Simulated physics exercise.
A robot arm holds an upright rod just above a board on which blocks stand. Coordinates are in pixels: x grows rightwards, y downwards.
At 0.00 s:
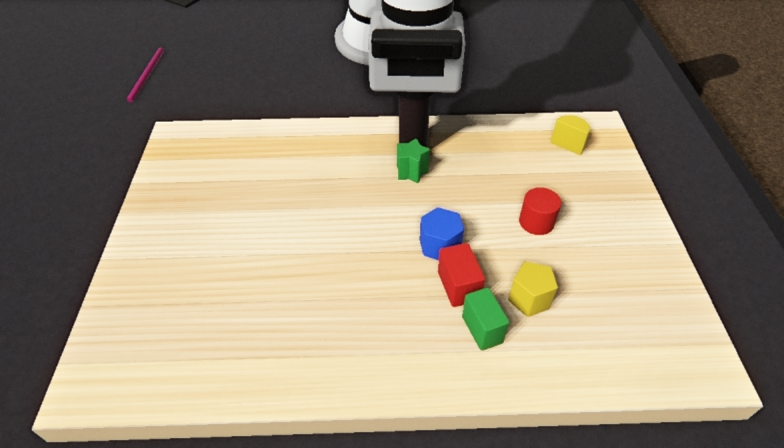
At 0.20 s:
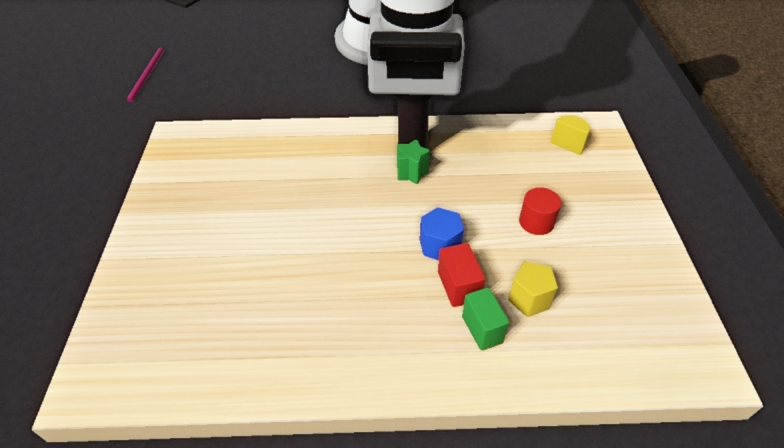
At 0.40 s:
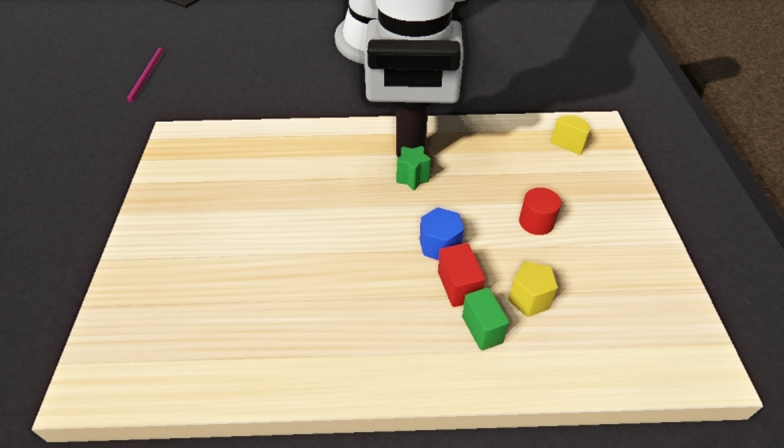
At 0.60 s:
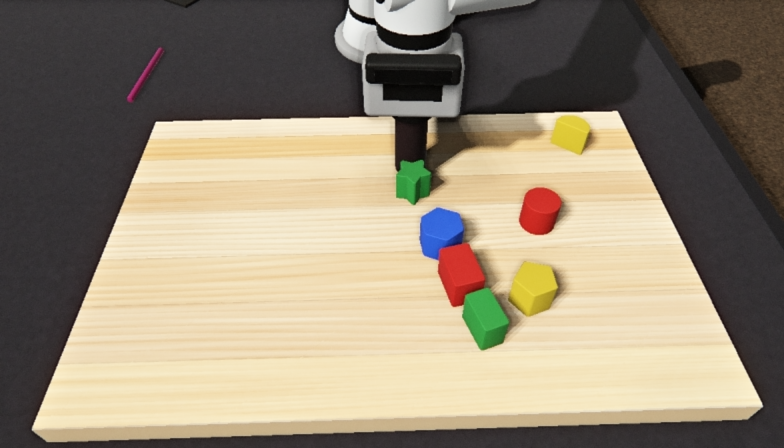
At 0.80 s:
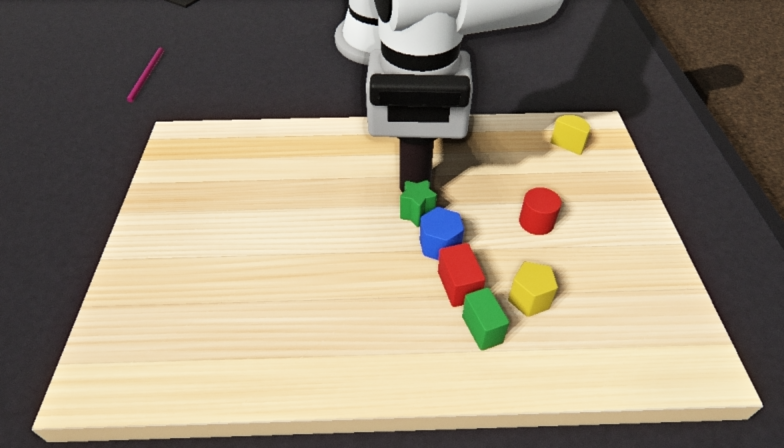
Robot arm with a dark rod pushing a green star-shaped block down a wooden board to the blue block's upper left.
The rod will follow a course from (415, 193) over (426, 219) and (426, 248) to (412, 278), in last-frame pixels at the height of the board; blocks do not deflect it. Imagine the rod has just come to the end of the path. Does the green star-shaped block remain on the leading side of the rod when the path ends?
It seems so.
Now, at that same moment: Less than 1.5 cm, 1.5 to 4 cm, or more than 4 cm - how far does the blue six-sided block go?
The answer will be the long band, over 4 cm.
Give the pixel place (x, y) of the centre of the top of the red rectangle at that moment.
(491, 339)
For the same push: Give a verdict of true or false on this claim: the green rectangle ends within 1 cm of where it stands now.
The claim does not hold.
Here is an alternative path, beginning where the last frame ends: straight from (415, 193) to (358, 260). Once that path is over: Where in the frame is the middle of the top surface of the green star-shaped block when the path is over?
Expect it around (406, 226).
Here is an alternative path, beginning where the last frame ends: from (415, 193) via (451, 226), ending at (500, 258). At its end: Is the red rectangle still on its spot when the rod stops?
It seems not.
The first path, step by step. One third of the way, rod (427, 213); green star-shaped block (428, 219); blue six-sided block (449, 243); red rectangle (469, 279); green rectangle (493, 316).
Two thirds of the way, rod (426, 242); green star-shaped block (428, 251); blue six-sided block (452, 277); red rectangle (480, 313), turned 25° anticlockwise; green rectangle (519, 347), turned 20° anticlockwise.
At the end, rod (412, 272); green star-shaped block (418, 285); blue six-sided block (451, 308), turned 20° anticlockwise; red rectangle (491, 339), turned 40° anticlockwise; green rectangle (540, 365), turned 35° anticlockwise.
